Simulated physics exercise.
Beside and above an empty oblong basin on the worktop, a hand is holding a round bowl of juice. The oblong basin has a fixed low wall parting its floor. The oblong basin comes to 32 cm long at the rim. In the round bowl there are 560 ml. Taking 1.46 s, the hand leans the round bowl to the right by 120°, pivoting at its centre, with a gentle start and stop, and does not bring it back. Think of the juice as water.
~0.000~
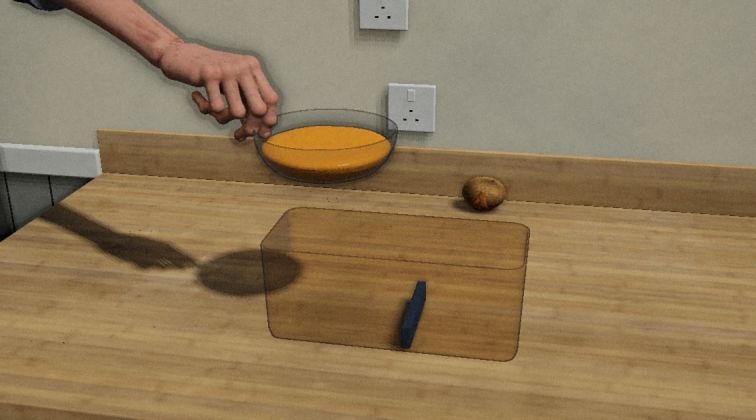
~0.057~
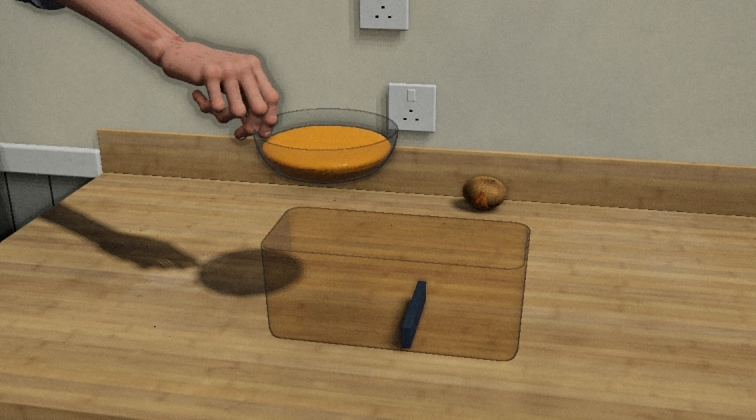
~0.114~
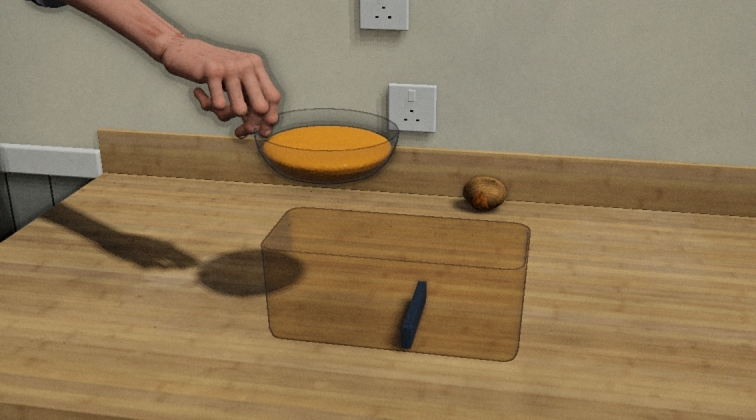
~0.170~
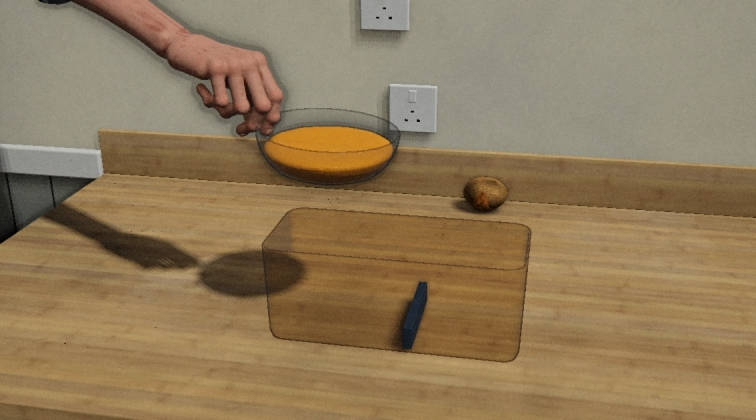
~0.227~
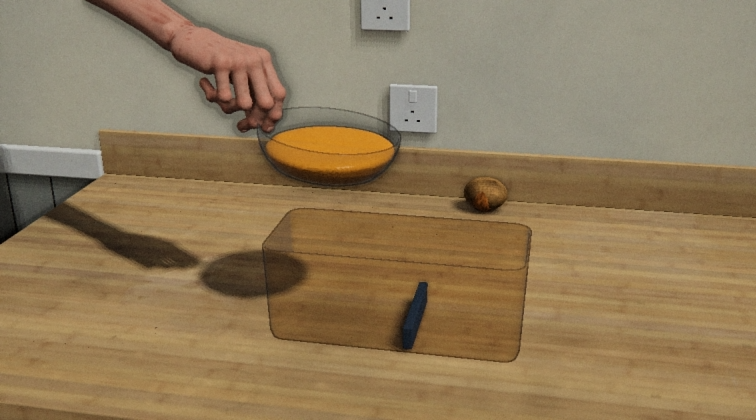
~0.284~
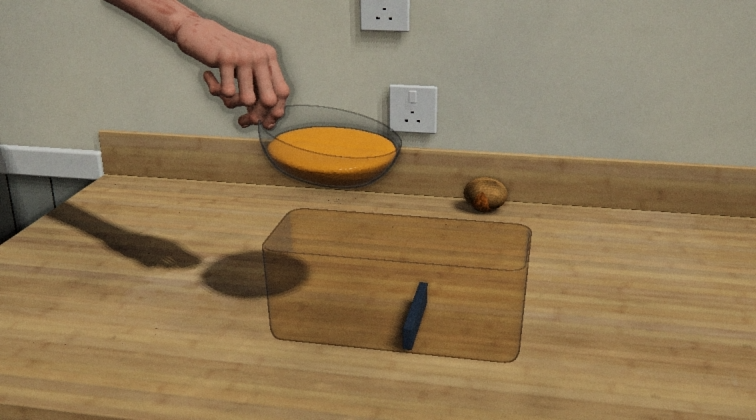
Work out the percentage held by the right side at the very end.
I would put it at 67 per cent.
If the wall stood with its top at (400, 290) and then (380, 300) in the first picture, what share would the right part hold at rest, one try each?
In turn about 80 and 85 per cent.
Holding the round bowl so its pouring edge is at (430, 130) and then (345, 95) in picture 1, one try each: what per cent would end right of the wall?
In order, 85 and 15 per cent.
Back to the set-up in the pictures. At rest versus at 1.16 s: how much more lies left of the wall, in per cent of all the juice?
It comes to some 1 per cent.
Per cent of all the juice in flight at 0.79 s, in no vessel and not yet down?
About 26 per cent.
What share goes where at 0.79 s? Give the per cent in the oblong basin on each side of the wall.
About 4 left, 42 right.
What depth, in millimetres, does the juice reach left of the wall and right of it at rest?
8 mm left, 22 mm right.
After 0.79 s the tilt is 67° and 27 per cent is still to pour, 4 is left of the wall and 42 right of it.
After 1.16 s the tilt is 108° and 0 per cent is still to pour, 32 is left of the wall and 67 right of it.
After 1.54 s the tilt is 120° and 0 per cent is still to pour, 33 is left of the wall and 67 right of it.
After 1.96 s the tilt is 120° and 0 per cent is still to pour, 33 is left of the wall and 67 right of it.
In the end 33 per cent lies left of the wall, 67 right of it and 0 outside.
